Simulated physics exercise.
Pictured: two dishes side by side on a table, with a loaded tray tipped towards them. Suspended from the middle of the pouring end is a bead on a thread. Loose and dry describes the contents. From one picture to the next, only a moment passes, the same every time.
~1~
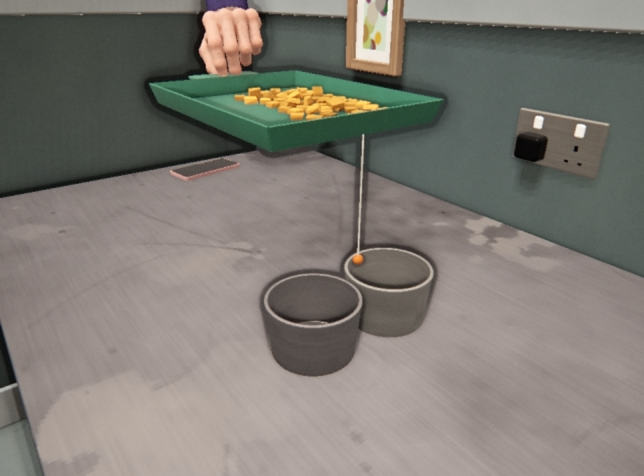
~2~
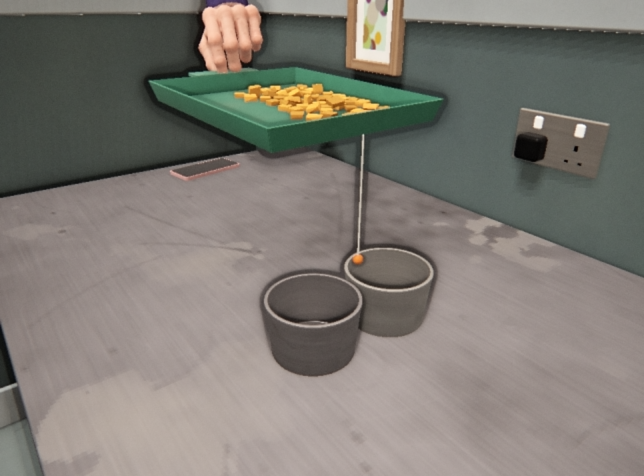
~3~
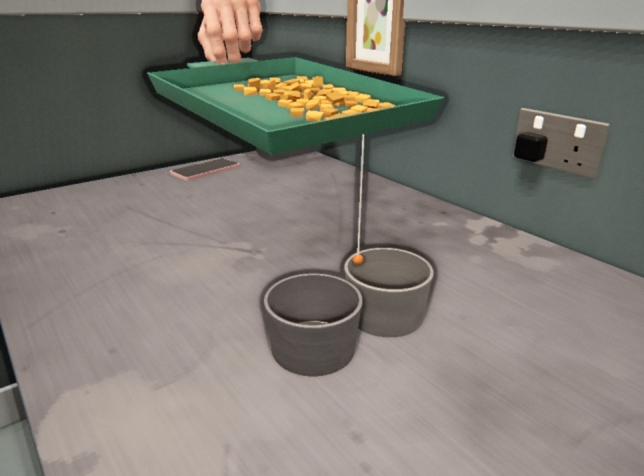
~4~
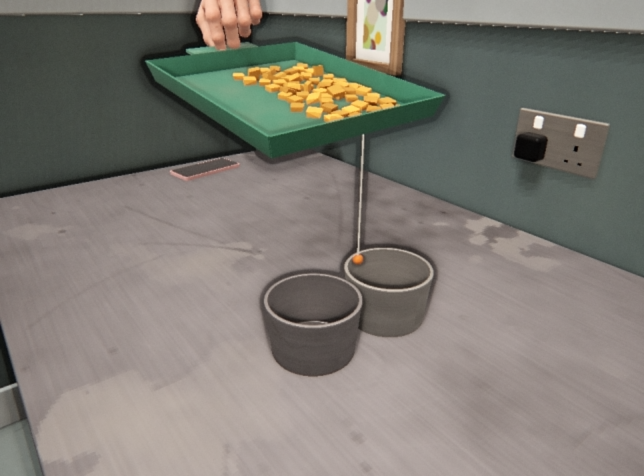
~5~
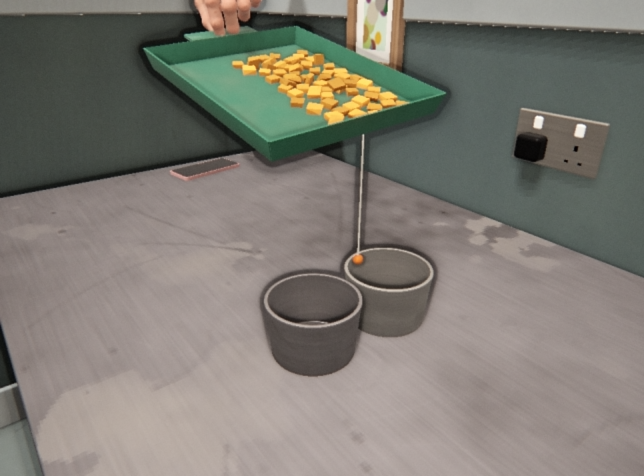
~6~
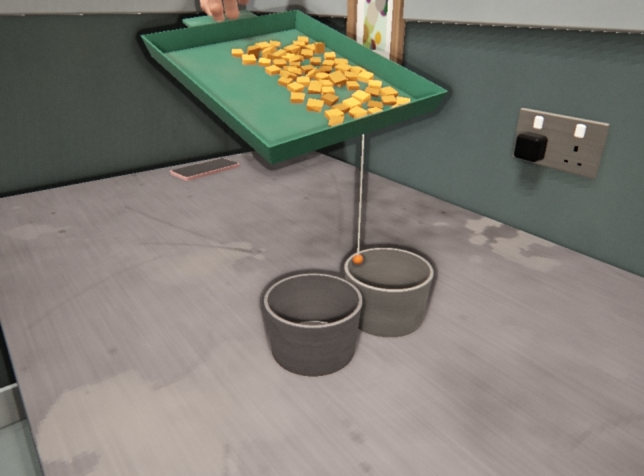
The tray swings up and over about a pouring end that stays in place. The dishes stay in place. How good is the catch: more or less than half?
The dishes save the greater portion.
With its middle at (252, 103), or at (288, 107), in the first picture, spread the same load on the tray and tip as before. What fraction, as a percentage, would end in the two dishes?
Around 70 in a hundred the first time, around 60 in a hundred the second.
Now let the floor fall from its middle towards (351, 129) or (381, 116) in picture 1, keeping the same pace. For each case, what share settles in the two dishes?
About 30 and 30 percent.
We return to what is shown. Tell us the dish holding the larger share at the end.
It's the left side.
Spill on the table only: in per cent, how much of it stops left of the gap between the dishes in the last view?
I'd put it at around 50 per cent.
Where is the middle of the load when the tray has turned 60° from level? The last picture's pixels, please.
Somewhere about pixel (317, 122).
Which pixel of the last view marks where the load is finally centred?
Around (315, 352).
Soon, tray tipped steeply; all on the tray.
A while on, tray tipped right over; most on the tray; a small part in the left dish; a small part outside both; a small part in the air.
Towards the end, tray tipped past a quarter turn; about two thirds in the left dish; about a third outside both.
Finally, tray tipped past a quarter turn; about two thirds in the left dish; none in the right dish; about a third outside both.
